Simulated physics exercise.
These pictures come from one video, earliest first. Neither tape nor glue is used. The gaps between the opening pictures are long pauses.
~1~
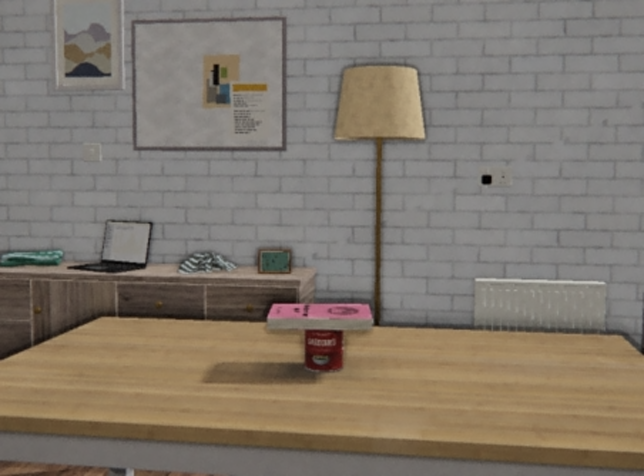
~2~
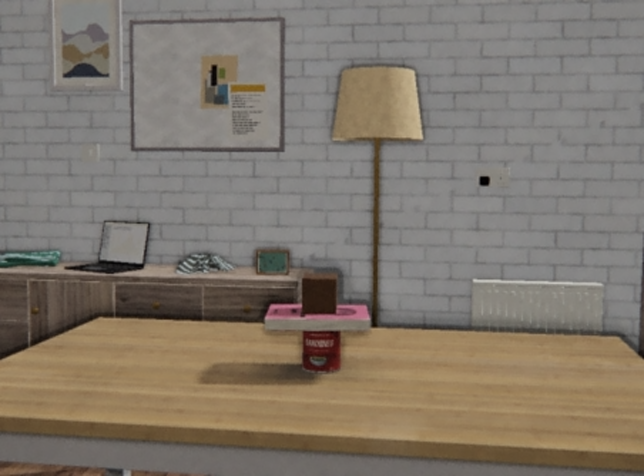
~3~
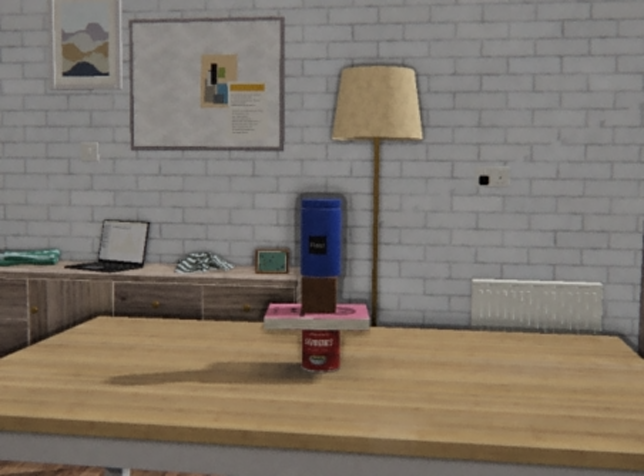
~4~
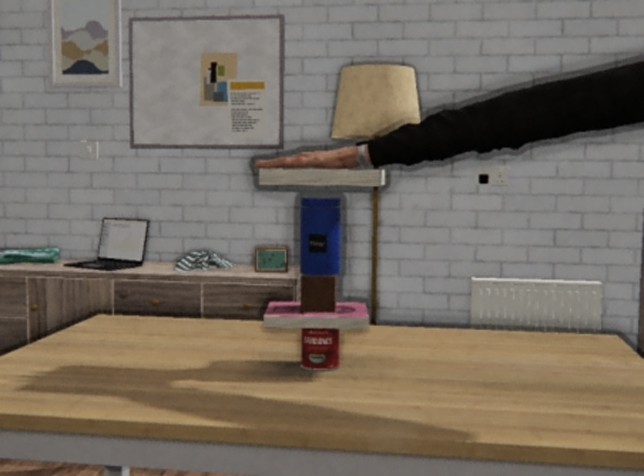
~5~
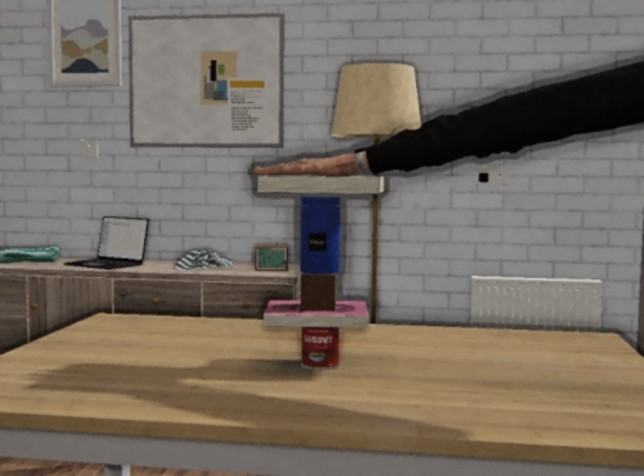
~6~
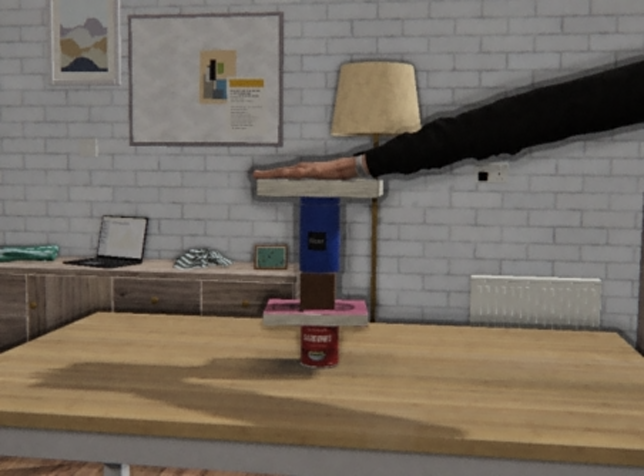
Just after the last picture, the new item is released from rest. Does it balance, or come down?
The balance works.
Then, 0.40 s on from there, no change.
Then, 1.20 s on from there, grey book resting near (323, 188).
In the end, all 5 unmoved. At the end, from the last picture's camera, grey book near (323, 188). The pile stays up.
